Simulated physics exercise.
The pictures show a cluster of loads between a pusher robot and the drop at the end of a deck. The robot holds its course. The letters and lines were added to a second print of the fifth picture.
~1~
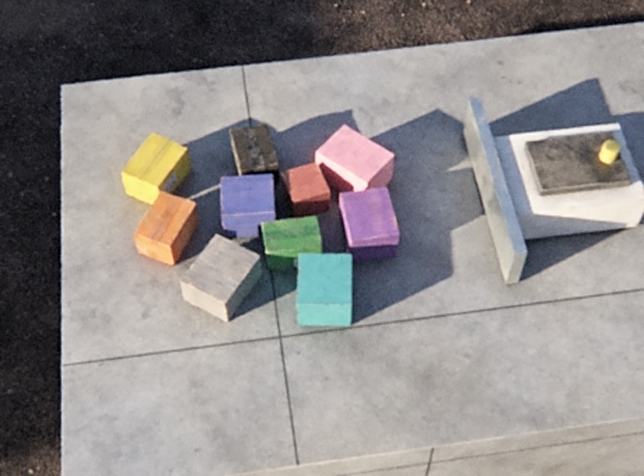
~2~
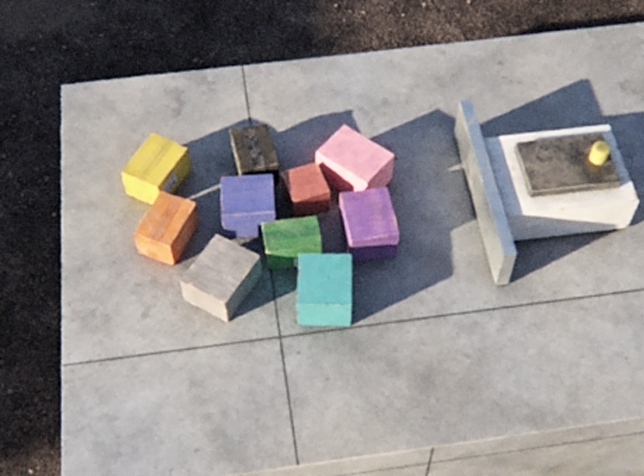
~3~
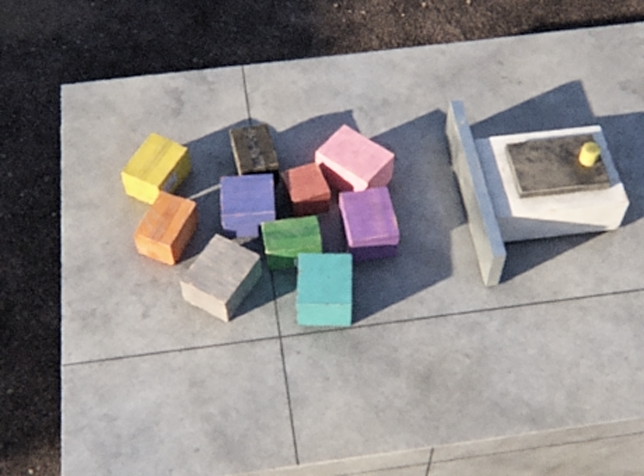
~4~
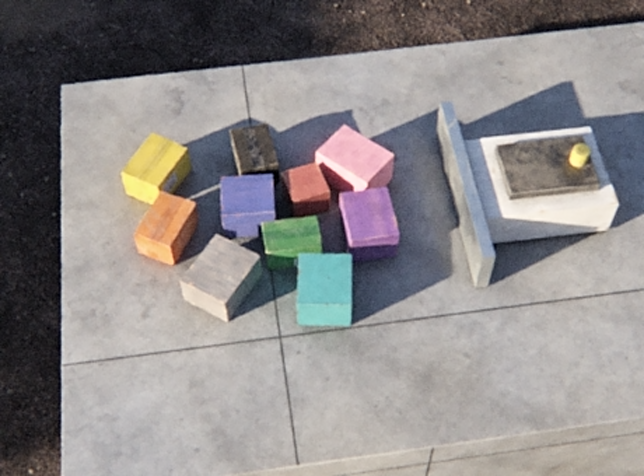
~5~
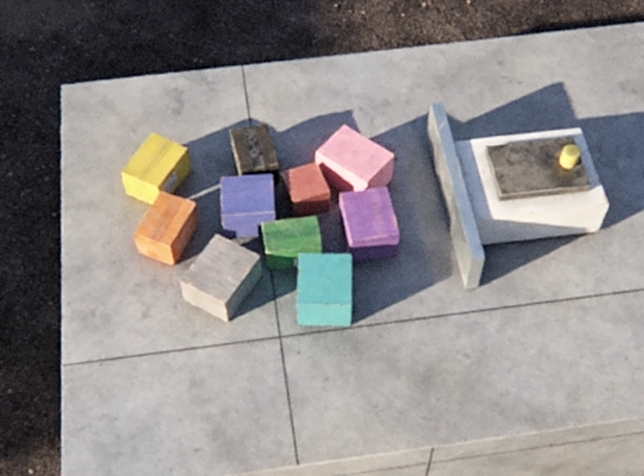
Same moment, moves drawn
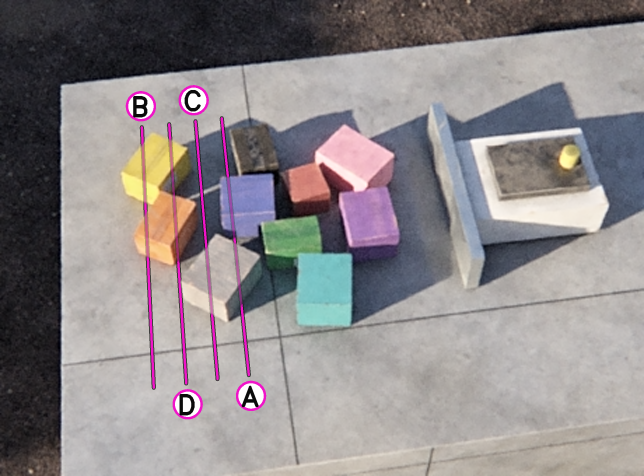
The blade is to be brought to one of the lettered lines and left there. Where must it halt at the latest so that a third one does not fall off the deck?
D is the last line within the limit.
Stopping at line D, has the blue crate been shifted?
Yes.
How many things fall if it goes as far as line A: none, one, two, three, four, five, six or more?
The count is none.
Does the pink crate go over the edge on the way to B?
No.
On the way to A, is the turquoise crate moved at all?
Yes.
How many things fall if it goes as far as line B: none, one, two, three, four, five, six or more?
In all, three.
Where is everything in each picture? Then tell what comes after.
In the first frame, blue crate (249, 206); pink crate (355, 165); black box (255, 157).
In the second frame, robot (560, 165); orange parcel (167, 228).
In the third frame, robot (549, 166); turquoise crate (324, 289).
In the fourth frame, robot (540, 167); red crate (305, 191).
In the fifth frame, robot (530, 168); grey crate (222, 278); blue crate (249, 206); pink crate (355, 165).
On the marked copy, A at (234, 235); B at (147, 246); C at (206, 239); D at (177, 242).
Following D. Soon after the start, robot (431, 180); pink crate (308, 160); blue crate (240, 208).
Later, robot (330, 192); orange parcel (105, 248); yellow parcel (125, 176).
In the end, robot (253, 201); orange parcel over the edge; yellow parcel over the edge; two fallen.
As for the rest, A is within the limit but short; B drops three; C is within the limit but short.
